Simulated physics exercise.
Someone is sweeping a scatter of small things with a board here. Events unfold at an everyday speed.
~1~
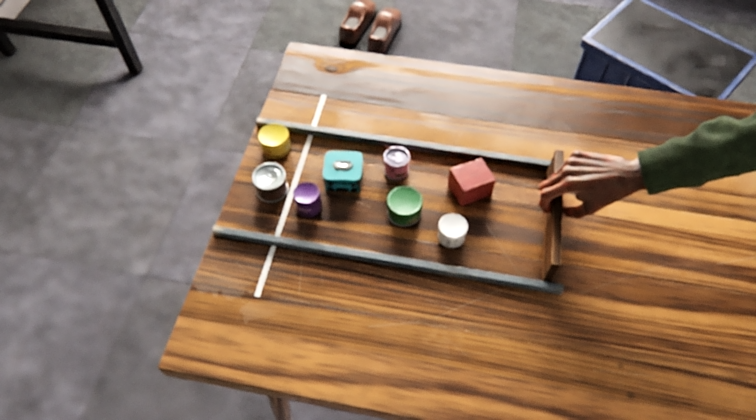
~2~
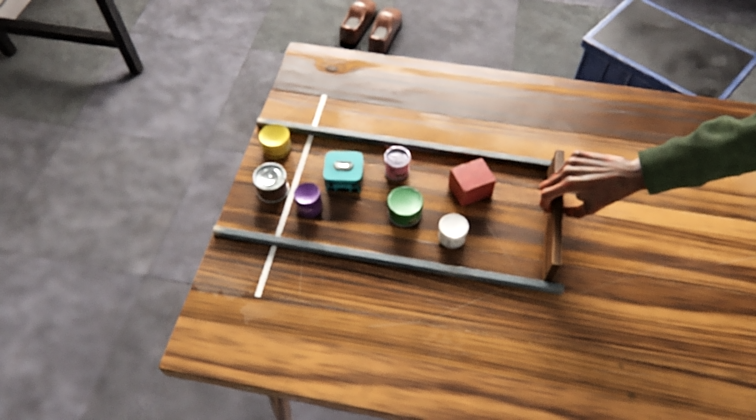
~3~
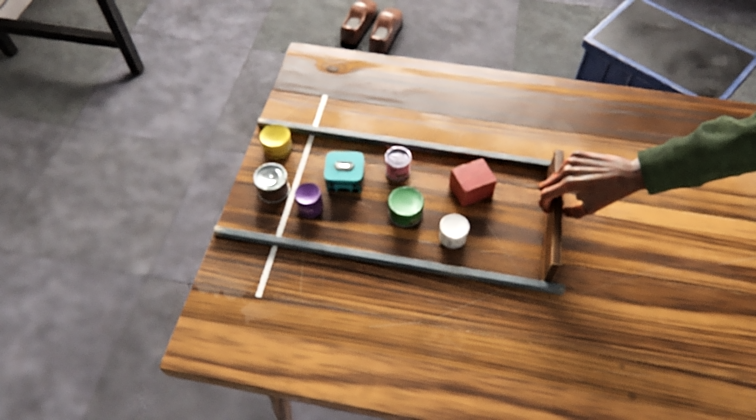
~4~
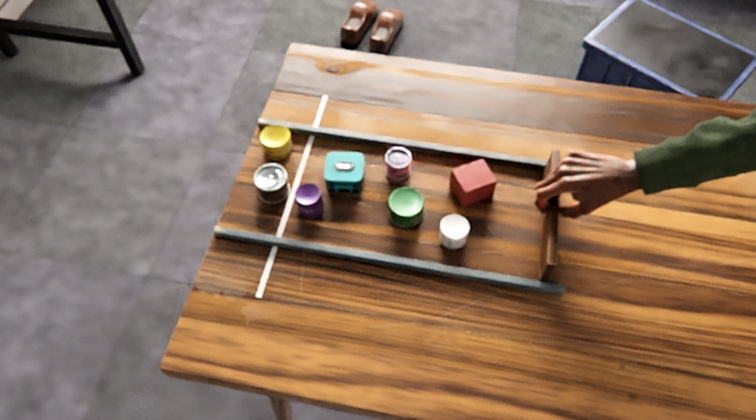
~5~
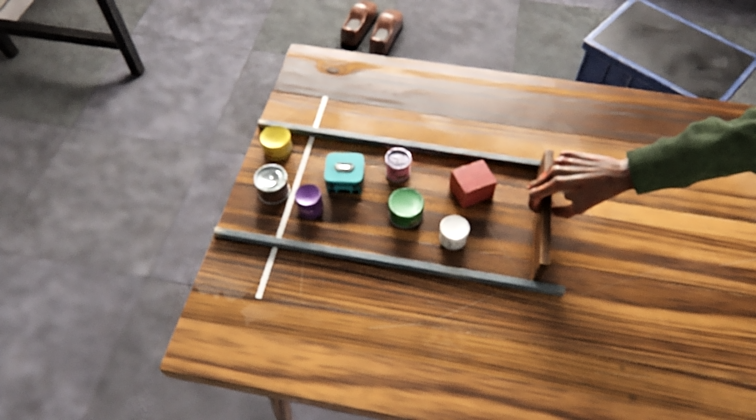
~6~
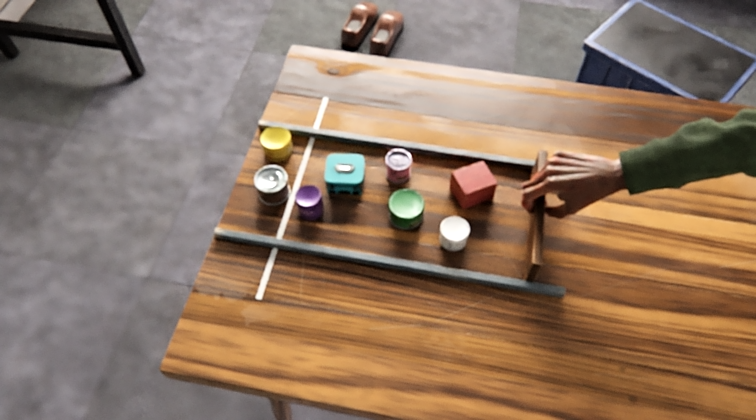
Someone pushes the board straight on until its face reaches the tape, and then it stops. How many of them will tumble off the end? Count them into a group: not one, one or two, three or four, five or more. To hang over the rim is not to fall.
I expect the edge to claim a single one or a pair.
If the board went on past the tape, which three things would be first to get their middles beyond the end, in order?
Yellow tub, brown pot, pink tin.
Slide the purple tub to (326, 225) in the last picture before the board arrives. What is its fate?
Well, the purple tub keeps its place.
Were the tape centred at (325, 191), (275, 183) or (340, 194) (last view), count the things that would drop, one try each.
In order, 0, 4 and 0.
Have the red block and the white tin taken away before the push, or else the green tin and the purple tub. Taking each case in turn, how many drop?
The number is 0 for the first case and 1 for the second.
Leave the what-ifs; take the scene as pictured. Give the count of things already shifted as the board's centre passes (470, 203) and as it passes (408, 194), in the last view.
First 2, then 5.
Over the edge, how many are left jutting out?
Answer: 2.
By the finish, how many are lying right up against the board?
The number is 3.
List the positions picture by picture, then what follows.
The first frame shows yellow tub (275, 141); brown pot (271, 183); purple tub (308, 200); board (553, 214); tape (294, 184).
The second frame shows brown pot (271, 183); pink tin (397, 164).
The third frame shows purple tub (309, 201); white tin (454, 232).
The fourth frame shows yellow tub (277, 142); green tin (406, 207).
The fifth frame shows brown pot (272, 185); red block (473, 184).
The sixth frame shows yellow tub (277, 144); brown pot (273, 186); purple tub (309, 203); board (536, 214); tape (296, 187).
Soon after, none off yet; yellow tub at rest near (277, 144); brown pot at rest near (273, 186); purple tub at rest near (309, 203).
Then, none off yet; yellow tub moving near (270, 144); brown pot moved a little near (260, 191); purple tub moved about its own width near (282, 206).
At rest, the number that fall off is one or two; fallen, yellow tub.
